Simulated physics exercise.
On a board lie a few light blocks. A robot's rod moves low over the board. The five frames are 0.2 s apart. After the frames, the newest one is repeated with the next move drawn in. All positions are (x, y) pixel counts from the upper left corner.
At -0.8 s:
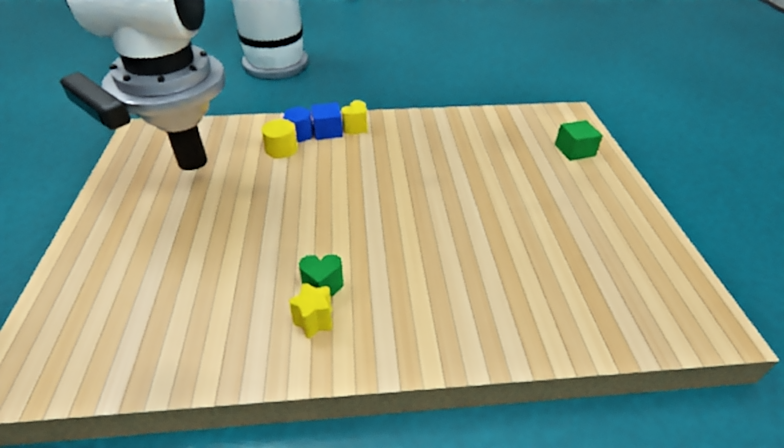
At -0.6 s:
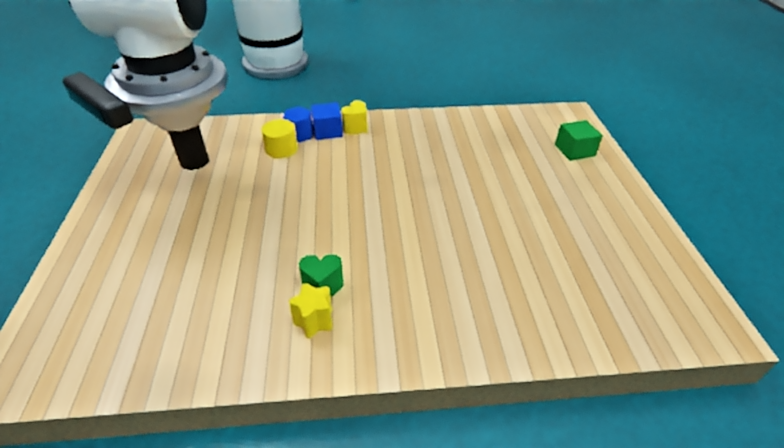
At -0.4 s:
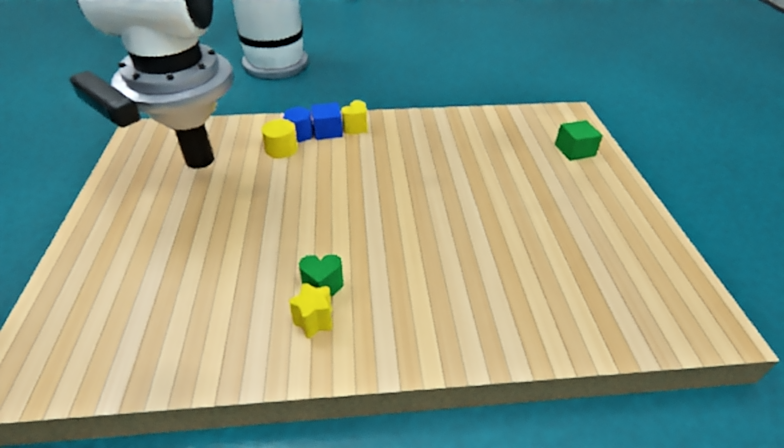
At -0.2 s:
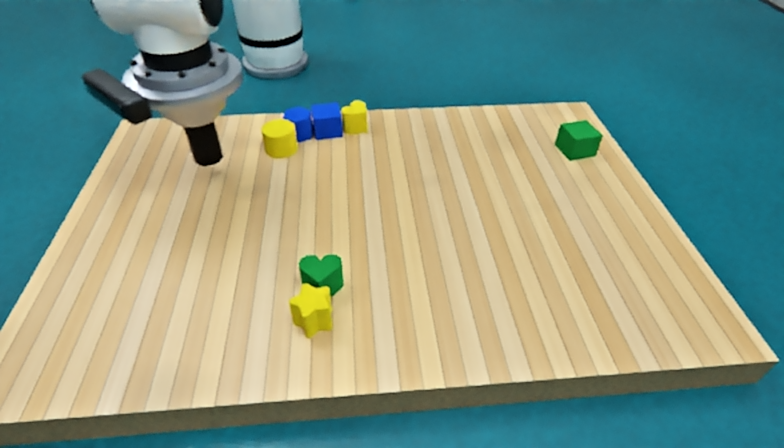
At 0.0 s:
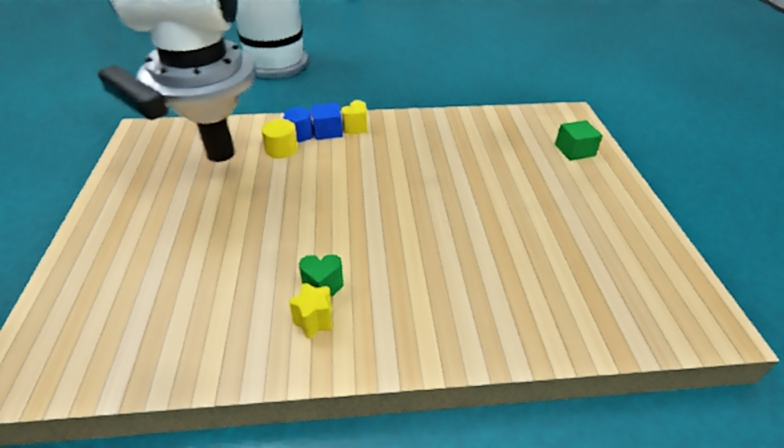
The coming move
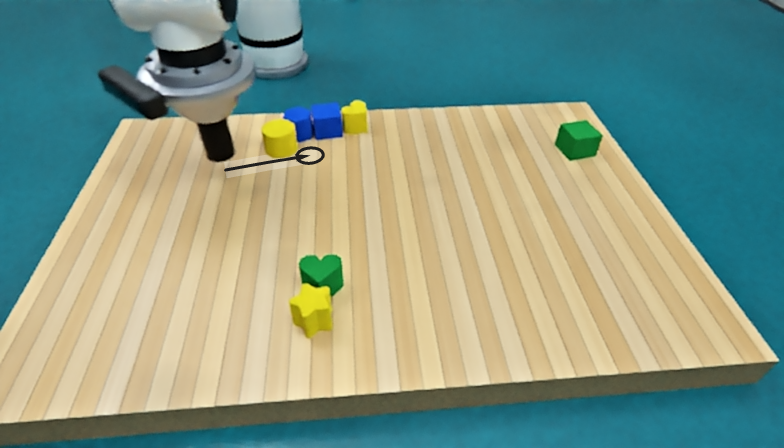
Robot arm moving its black rod slightly right over a wooden board toward a yellow cylinder, while the coloured blocks stay still.
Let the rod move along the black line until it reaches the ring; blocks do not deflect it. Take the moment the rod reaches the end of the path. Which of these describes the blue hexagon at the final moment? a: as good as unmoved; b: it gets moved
That would be b.
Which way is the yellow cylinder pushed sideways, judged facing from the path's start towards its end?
It slides leftward.
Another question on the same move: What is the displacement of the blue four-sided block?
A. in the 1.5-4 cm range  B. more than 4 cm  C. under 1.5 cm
C.
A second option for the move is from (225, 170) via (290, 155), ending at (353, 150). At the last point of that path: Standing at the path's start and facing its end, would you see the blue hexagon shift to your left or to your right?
The answer is left: Facing from the path's start to its end, that's where the blue hexagon shifts.
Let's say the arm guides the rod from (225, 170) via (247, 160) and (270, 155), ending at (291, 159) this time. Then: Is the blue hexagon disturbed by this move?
It is no longer where it was.
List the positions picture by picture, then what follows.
The first frame shows tip of the rod (193, 163), middles of tops, yellow cylinder (278, 128), blue hexagon (297, 114), blue four-sided block (326, 111), yellow heart (356, 108).
The second frame shows rod (195, 162), nothing pushed.
The third frame shows rod (200, 161), nothing pushed.
The fourth frame shows rod (209, 158), nothing pushed.
The fifth frame shows rod (221, 155), yellow cylinder (278, 128), blue hexagon (297, 114), blue four-sided block (326, 111), yellow heart (356, 108).
The line goes in a line from (225, 170) to (310, 156).
What follows on the original path. One third of the way, rod (252, 149); nothing pushed yet.
Two thirds of the way, rod (280, 145); yellow cylinder (291, 122); blue hexagon (301, 107); blue four-sided block (328, 110).
At the end, rod (308, 140); yellow cylinder (298, 119); blue hexagon (302, 103); blue four-sided block (329, 108), turned 15° clockwise; yellow heart unmoved.
